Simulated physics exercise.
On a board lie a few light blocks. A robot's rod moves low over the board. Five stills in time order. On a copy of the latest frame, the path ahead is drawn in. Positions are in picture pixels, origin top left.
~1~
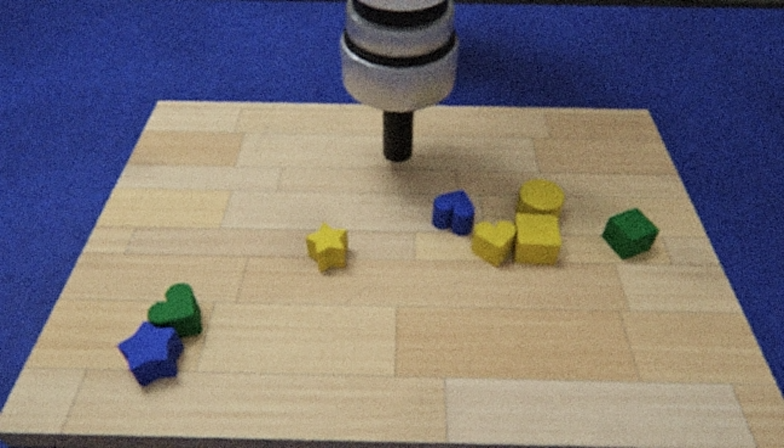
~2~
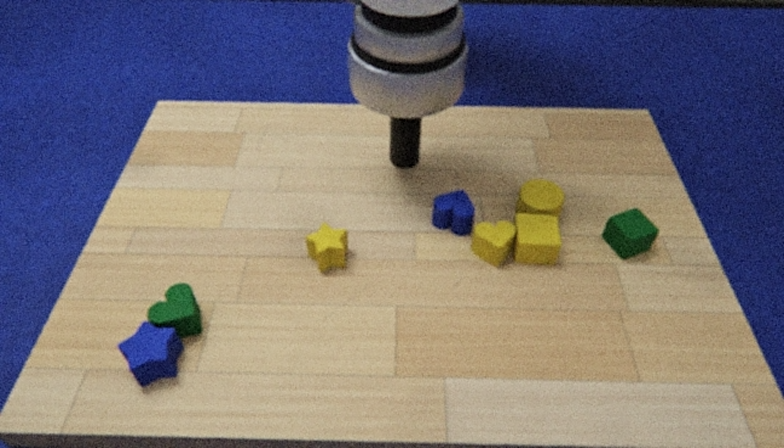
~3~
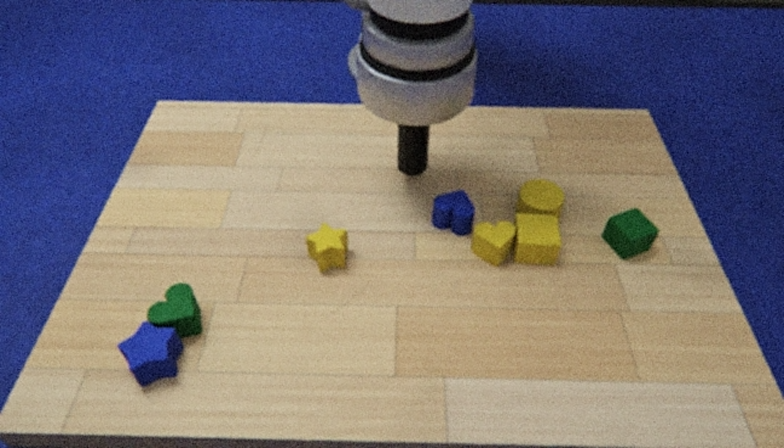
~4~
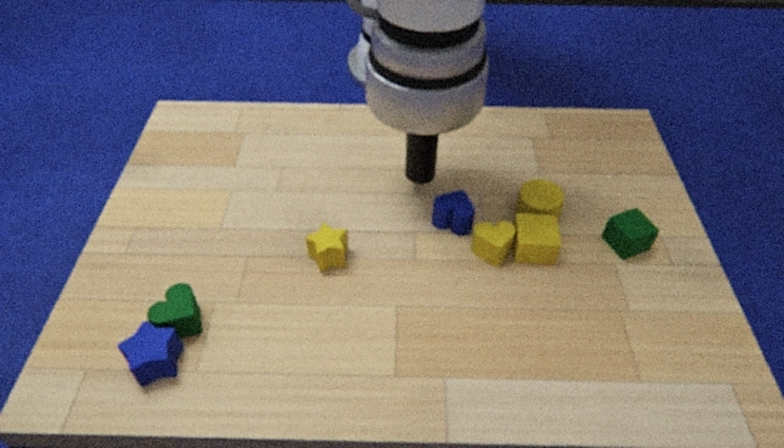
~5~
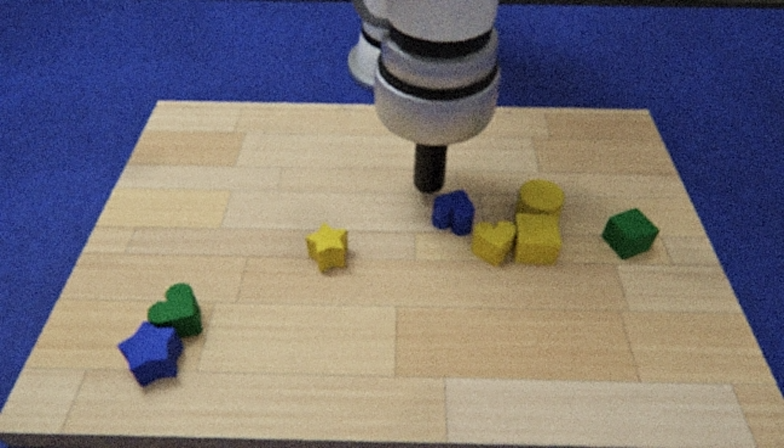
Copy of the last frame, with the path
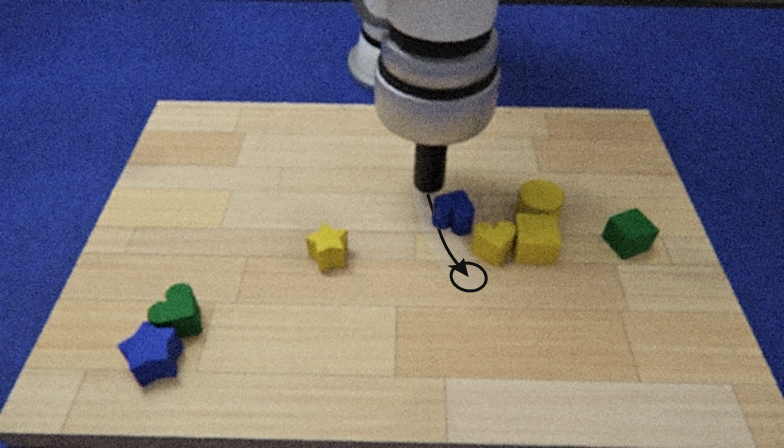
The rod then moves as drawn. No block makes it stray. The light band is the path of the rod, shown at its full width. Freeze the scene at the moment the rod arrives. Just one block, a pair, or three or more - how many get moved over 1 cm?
That push would leave three or more blocks displaced by more than about 1 cm.
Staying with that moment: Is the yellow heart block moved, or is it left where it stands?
It is moved from its place.
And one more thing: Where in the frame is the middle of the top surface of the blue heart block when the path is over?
Close to (507, 254).
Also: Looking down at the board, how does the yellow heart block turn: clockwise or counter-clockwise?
The block turns counter-clockwise.
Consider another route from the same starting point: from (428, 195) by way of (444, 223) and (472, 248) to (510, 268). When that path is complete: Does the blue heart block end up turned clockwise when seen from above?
I'd say no.
The drawn path runs from (428, 195) via (441, 235), ending at (469, 277).
On the path given first. One third of the way, rod (437, 210); blue heart block (467, 214), turned 35° anticlockwise; yellow heart block (498, 234).
Two thirds of the way, rod (449, 238); blue heart block (484, 232), turned 65° anticlockwise; yellow heart block (512, 245), turned 35° anticlockwise; yellow square piece (545, 229).
At the end, rod (471, 265); blue heart block (507, 254), turned 90° anticlockwise; yellow heart block (539, 257), turned 60° anticlockwise; yellow square piece (557, 230), turned 35° anticlockwise.
